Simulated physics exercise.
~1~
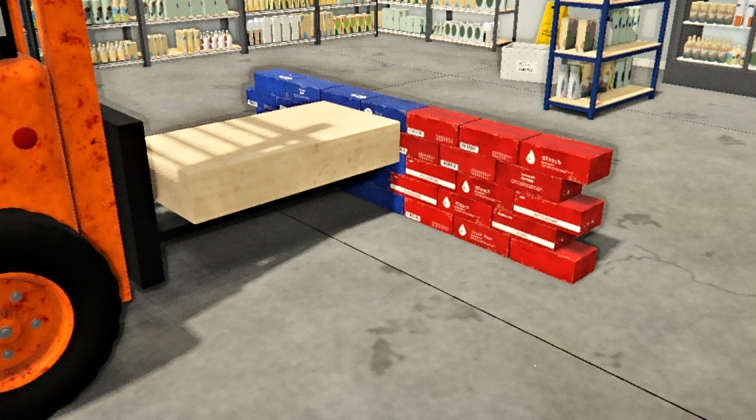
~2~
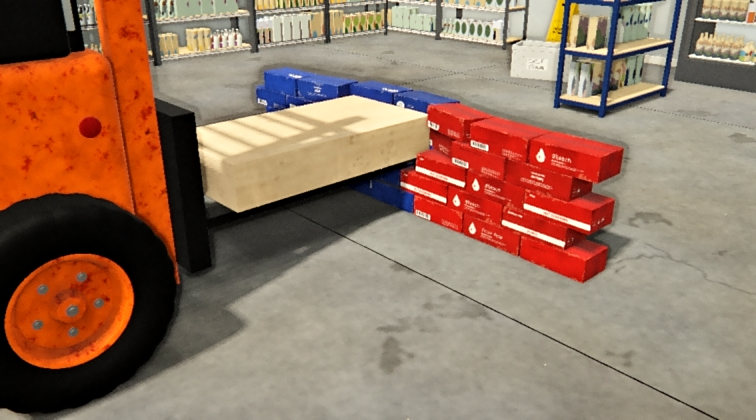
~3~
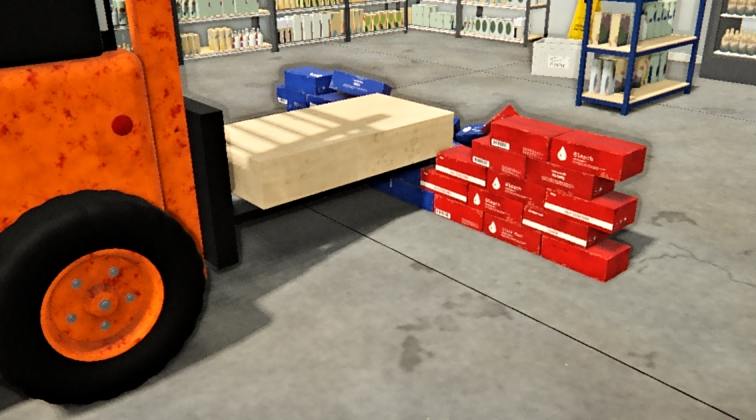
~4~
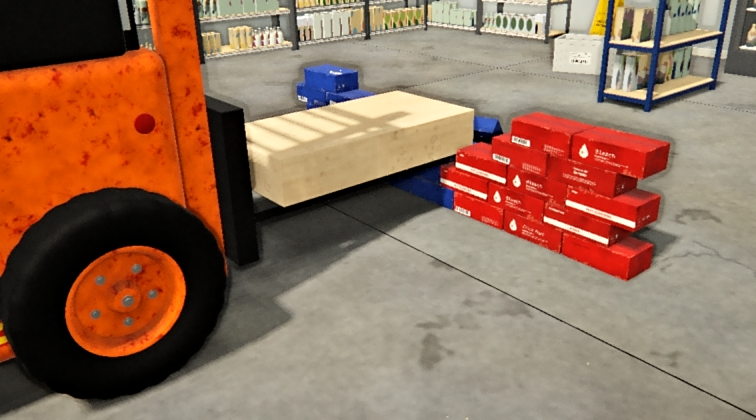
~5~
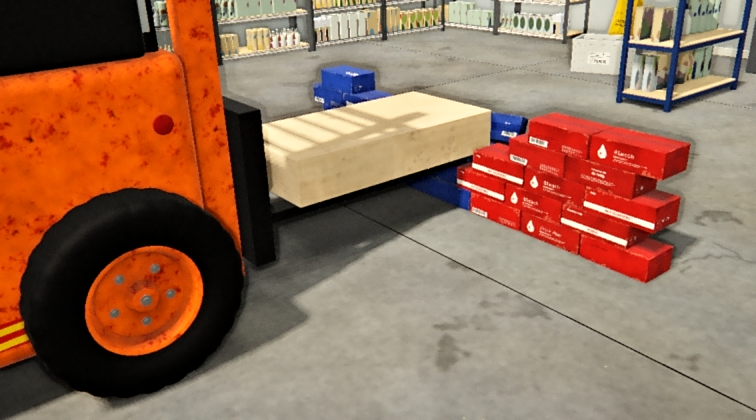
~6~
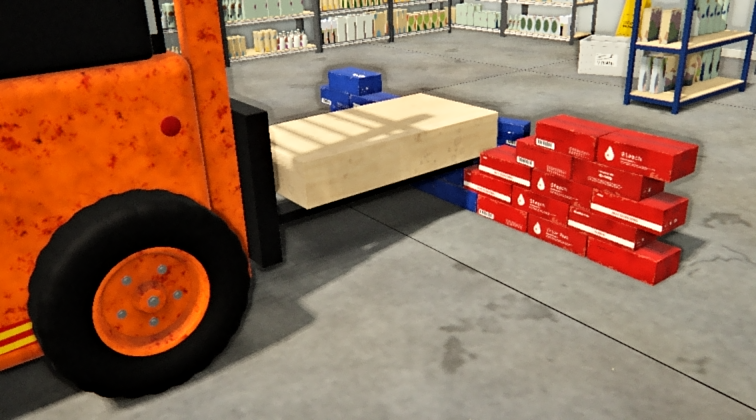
An orange forklift pushes a pale block into stacked boxes, toppling some blue ones and stopping.
